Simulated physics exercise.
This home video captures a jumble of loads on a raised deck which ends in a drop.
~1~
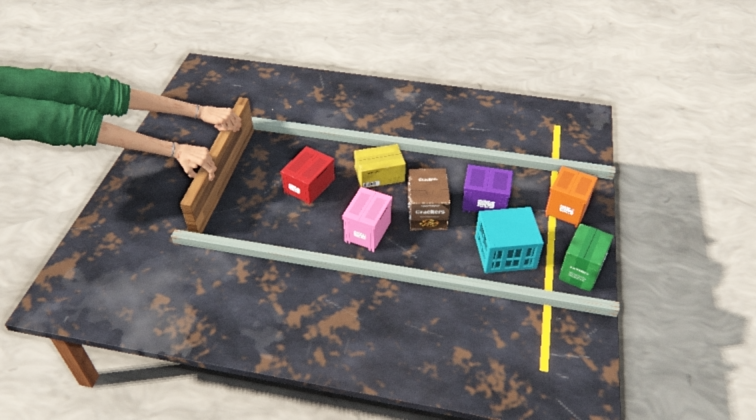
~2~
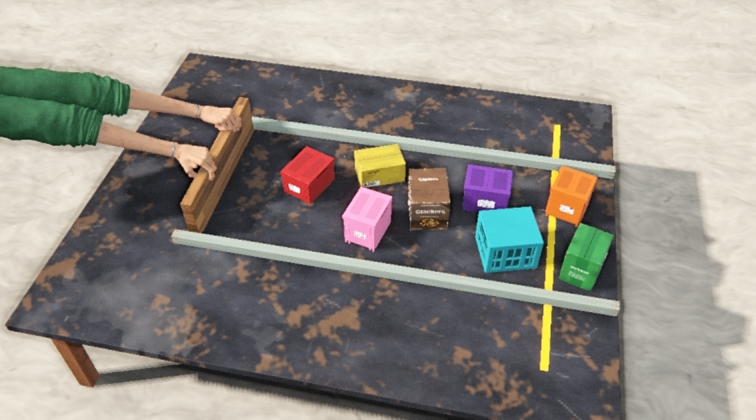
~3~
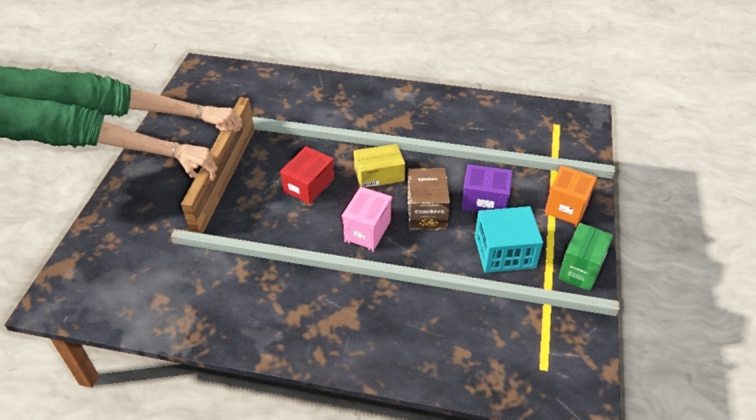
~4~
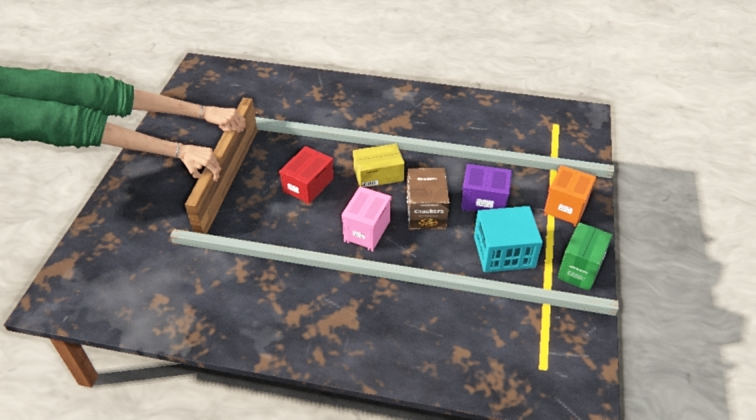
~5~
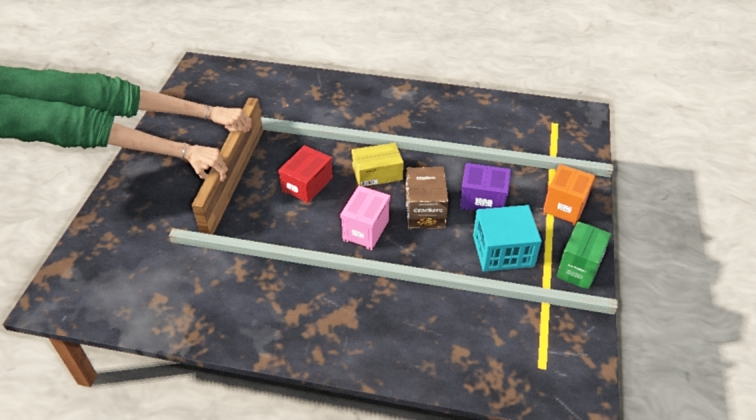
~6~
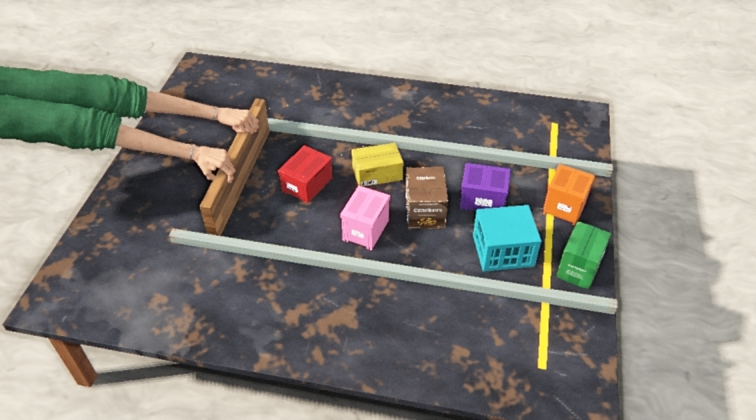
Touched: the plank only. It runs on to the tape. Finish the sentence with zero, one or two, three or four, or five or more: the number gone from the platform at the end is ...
The number gone from the platform at the end is three or four.
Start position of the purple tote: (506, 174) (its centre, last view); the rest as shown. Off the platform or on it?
Put there, it simply holds its spot.
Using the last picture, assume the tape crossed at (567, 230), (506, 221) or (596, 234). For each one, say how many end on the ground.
Try by try, 5, 1 and 8.
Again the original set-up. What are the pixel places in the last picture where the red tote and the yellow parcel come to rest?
Close to (572, 211); the other close to (571, 179).
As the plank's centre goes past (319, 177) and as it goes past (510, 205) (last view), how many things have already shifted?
At the one place 2, at the other 8.
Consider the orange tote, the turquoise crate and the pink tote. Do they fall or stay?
By the finish the orange tote has gone over, the turquoise crate has gone over, the pink tote is still aboard.
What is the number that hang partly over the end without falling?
As for overhanging, the count is 2.
Early on, none off yet; green parcel at rest near (583, 256); orange tote at rest near (568, 195); turquoise crate at rest near (506, 238).
A while later, none off yet; green parcel moving near (586, 256); orange tote travelled a little near (579, 195); turquoise crate travelled about its own width near (538, 251).
Finally, the number that fall off is three or four; lost, turquoise crate, orange tote and green parcel.
